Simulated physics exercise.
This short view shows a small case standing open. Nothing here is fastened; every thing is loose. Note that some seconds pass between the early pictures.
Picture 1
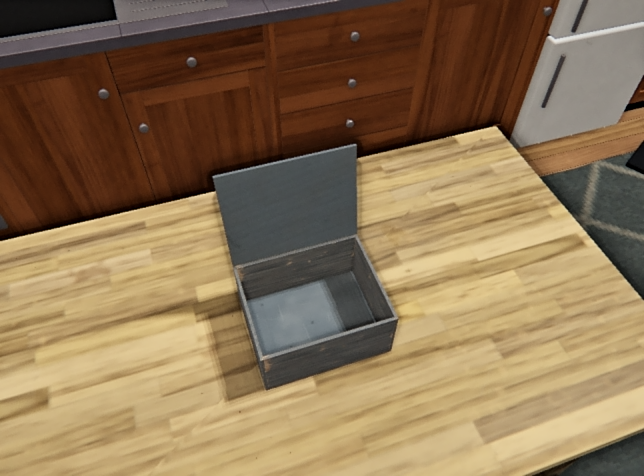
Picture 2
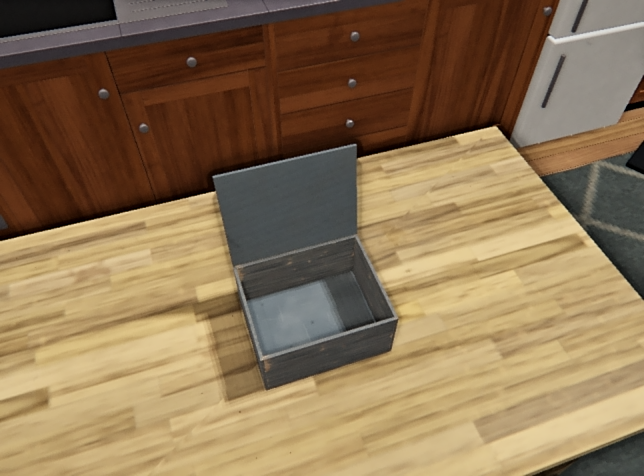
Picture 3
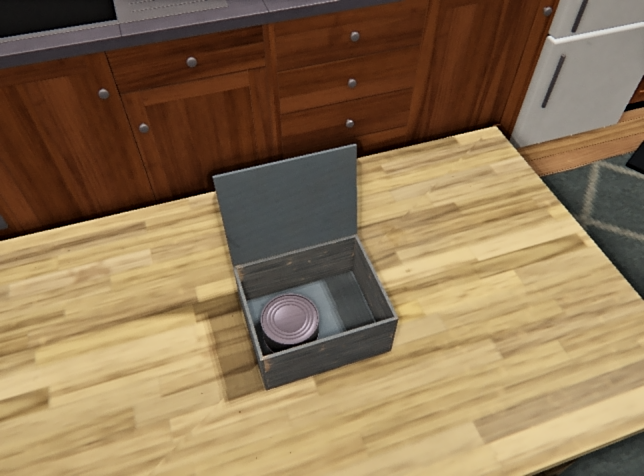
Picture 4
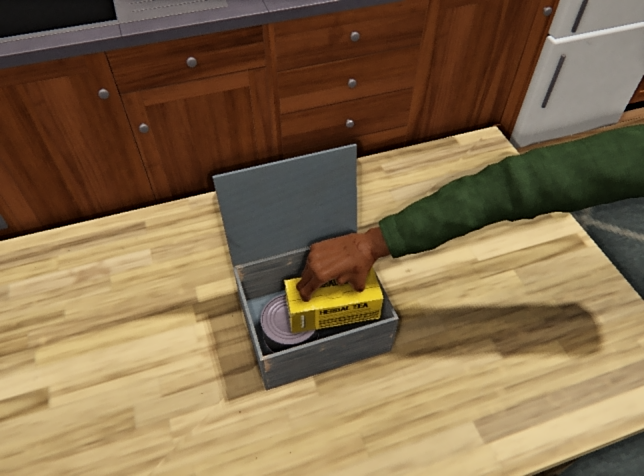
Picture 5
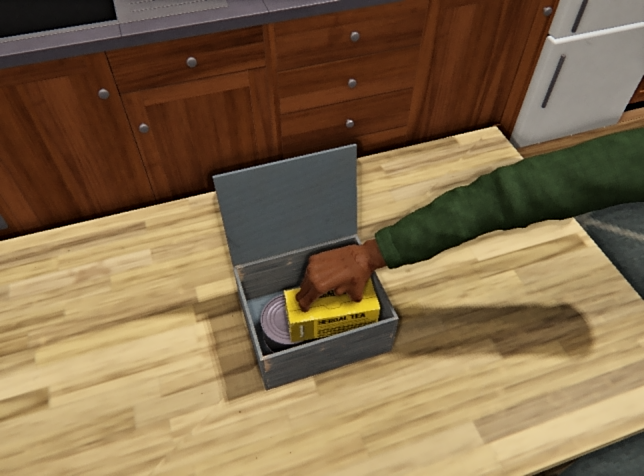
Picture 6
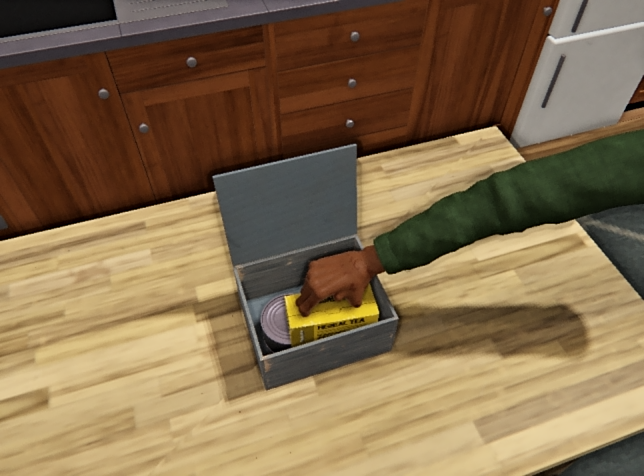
At first a small grey case stands open and empty on a wooden table, and then a round tin is sitting inside it. A hand in a green sleeve reaches in from the right, holding a yellow carton, and lowers it slightly into the case beside the tin.
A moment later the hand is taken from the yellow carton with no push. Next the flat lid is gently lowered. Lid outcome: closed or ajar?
I expect the lid to remain raised.
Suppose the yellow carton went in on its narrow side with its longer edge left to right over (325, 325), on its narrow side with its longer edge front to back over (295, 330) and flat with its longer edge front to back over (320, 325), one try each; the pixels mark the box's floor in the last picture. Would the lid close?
Going in order, the lid is left partly open, then is left partly open, then comes down all the way.
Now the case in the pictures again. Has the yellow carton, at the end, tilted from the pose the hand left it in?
Simply put, the yellow carton gets tilted.
Then, 1.40 s on from there, lid 80° above the rim; yellow carton turned 33° from how it was put near (336, 321).
Then, 1.80 s on from there, lid 35° above the rim; yellow carton turned 32° from how it was put near (336, 321).
In the end, lid 13° above the rim; left askew, yellow carton; black tub unmoved. At the end, from the last picture's camera, yellow carton near (337, 322).
